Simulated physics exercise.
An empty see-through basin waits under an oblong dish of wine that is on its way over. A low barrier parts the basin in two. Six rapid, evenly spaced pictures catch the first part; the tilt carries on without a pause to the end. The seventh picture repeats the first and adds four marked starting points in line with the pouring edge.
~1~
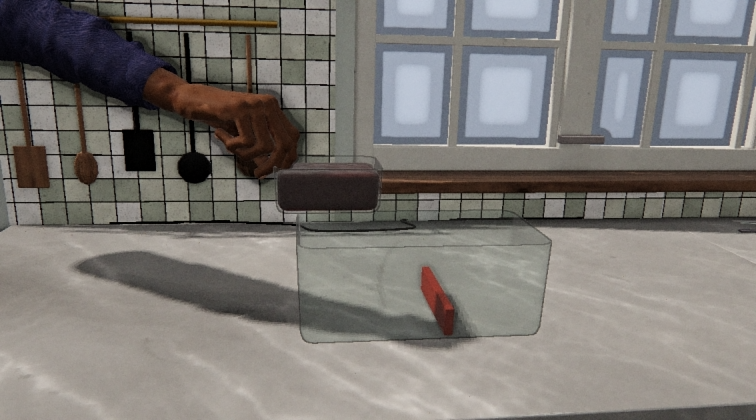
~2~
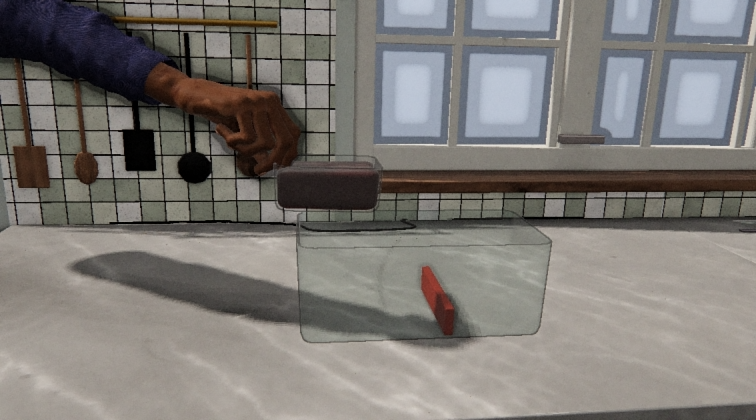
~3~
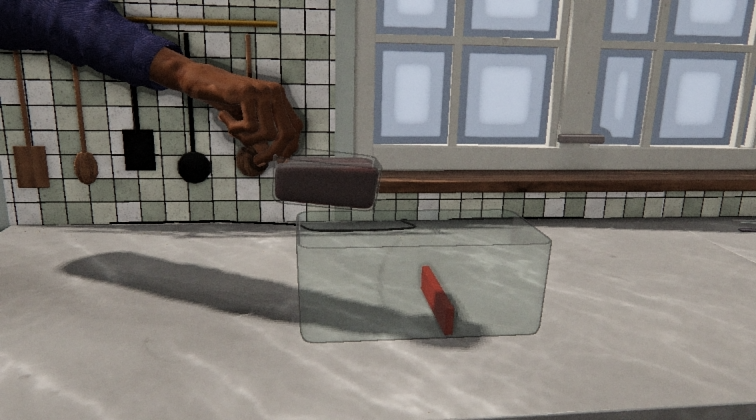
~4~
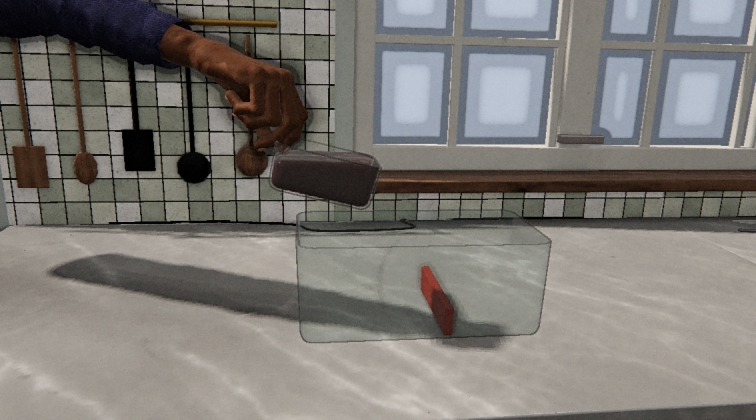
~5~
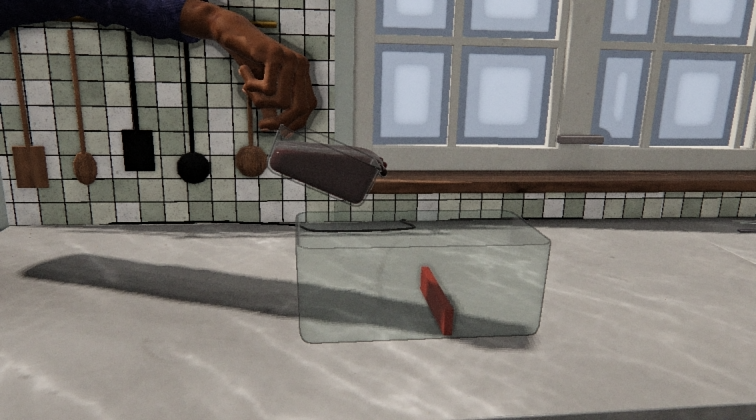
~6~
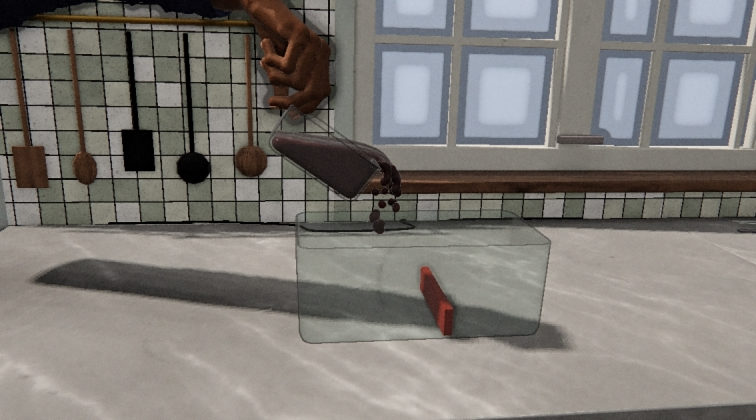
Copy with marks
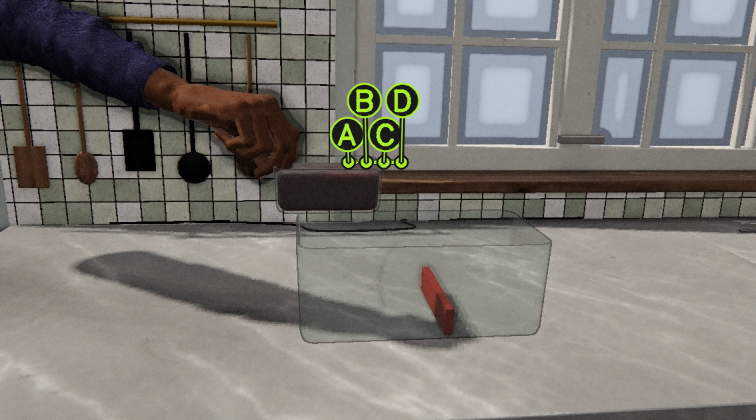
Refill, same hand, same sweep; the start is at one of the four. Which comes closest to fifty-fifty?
Go for B.
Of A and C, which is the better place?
C it is.
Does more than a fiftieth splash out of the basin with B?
No, it does not.
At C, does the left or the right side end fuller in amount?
More ends on the right.
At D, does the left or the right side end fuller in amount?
The right one.
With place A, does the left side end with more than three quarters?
Yes, it does.
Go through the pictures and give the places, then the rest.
The first frame shows upright, lip at (377, 162); basin from (300, 340) to (538, 332); top of the wall at (437, 286); nothing has left yet.
The second frame shows upright, lip at (377, 162); nothing has left yet.
The third frame shows tipped about 6°, lip at (377, 161); nothing has left yet.
The fourth frame shows tipped about 14°, lip at (377, 162); nothing has left yet.
The fifth frame shows tipped about 23°, lip at (376, 162); wine is over the lip, down to (380, 172).
The sixth frame shows tipped about 35°, lip at (376, 162); wine is over the lip, down to (378, 227).
On the marked copy, A at (348, 162); B at (366, 162); C at (383, 162); D at (401, 162).
With A, about 84 % ends left of the wall and 15 % right of it.
With B, about 46 % ends left of the wall and 53 % right of it.
With C, about 27 % ends left of the wall and 73 % right of it.
With D, about 10 % ends left of the wall and 89 % right of it.
